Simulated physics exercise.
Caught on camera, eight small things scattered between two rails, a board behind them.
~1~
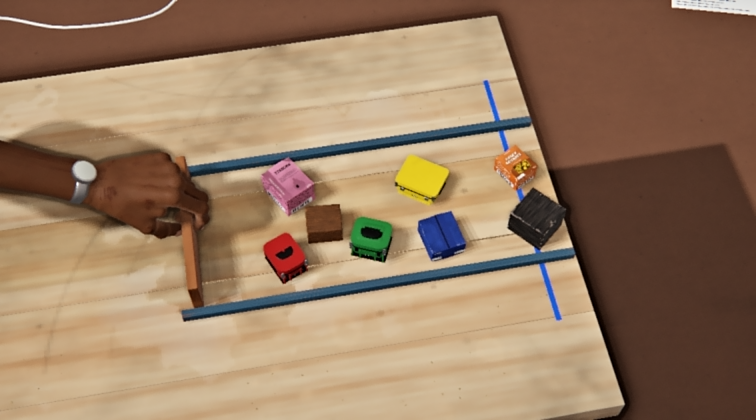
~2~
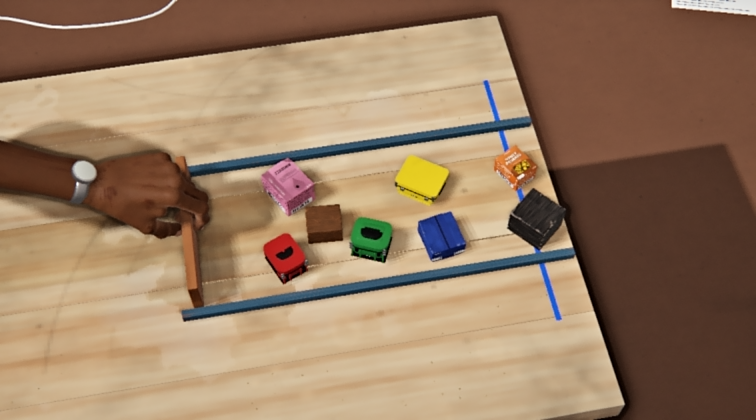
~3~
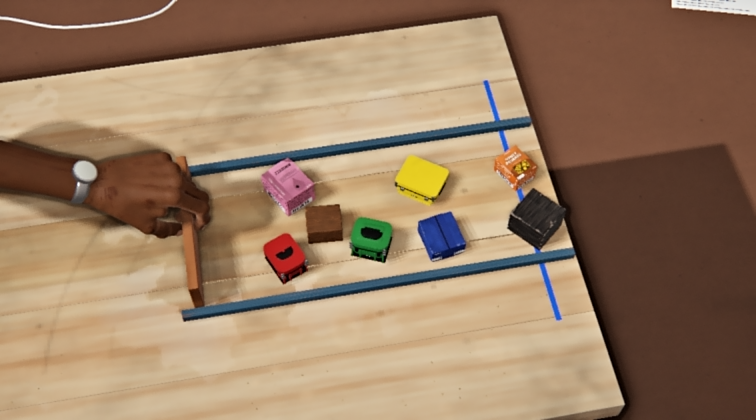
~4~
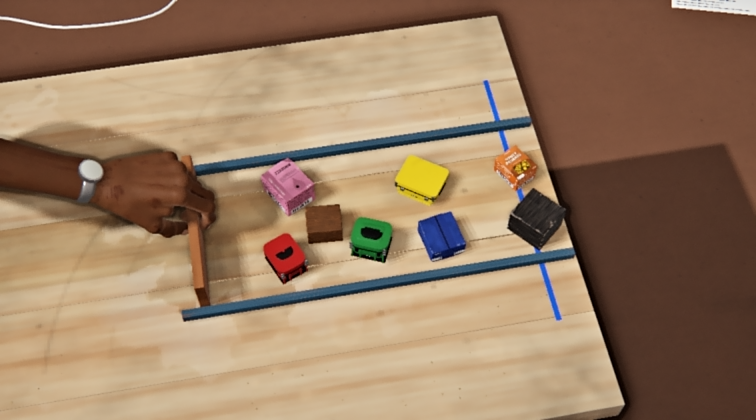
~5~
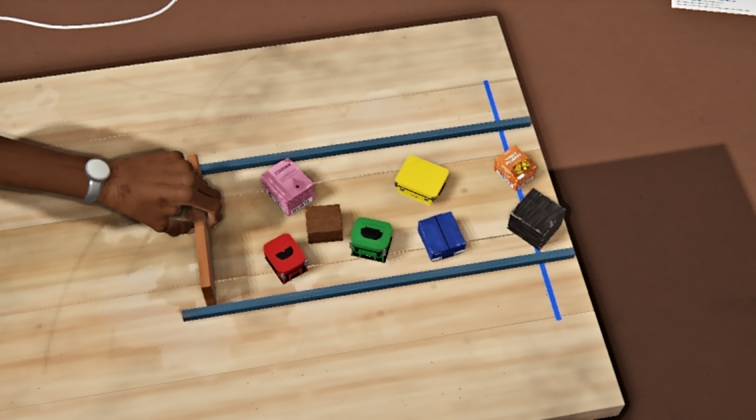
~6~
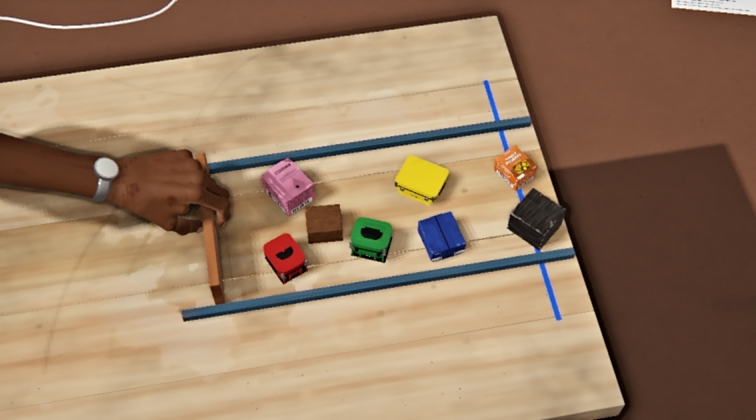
On a wooden tabletop, a hand wearing a watch held a small board upright between two rails, then slid it slightly right toward eight scattered little blocks and boxes, which all stayed still.
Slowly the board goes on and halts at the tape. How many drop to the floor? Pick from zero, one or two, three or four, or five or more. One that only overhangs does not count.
The number that fall off is five or more.
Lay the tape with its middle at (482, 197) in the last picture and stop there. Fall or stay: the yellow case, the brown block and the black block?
The yellow case is kept, the brown block is kept, the black block comes down.
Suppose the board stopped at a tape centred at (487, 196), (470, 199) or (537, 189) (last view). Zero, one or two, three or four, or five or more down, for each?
The falls would be either three or four; 1 or 2; more than four.
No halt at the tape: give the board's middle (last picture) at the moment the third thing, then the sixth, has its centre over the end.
At (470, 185) for the third, at (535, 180) for the sixth.
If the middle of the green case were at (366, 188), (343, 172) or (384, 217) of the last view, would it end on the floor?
In that order, it comes down; falls; goes over.
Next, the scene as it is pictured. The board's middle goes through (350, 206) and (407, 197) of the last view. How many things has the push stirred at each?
At the one place 5, at the other 7.
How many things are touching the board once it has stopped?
3 of them.
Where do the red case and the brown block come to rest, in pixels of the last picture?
First (546, 222), then (539, 190).
Soon after, none off yet; black block at rest near (536, 219); orange box at rest near (515, 168); blue box at rest near (444, 237).
At rest, the number that fall off is five or more; fallen, green case, yellow case, blue box, orange box and black block.
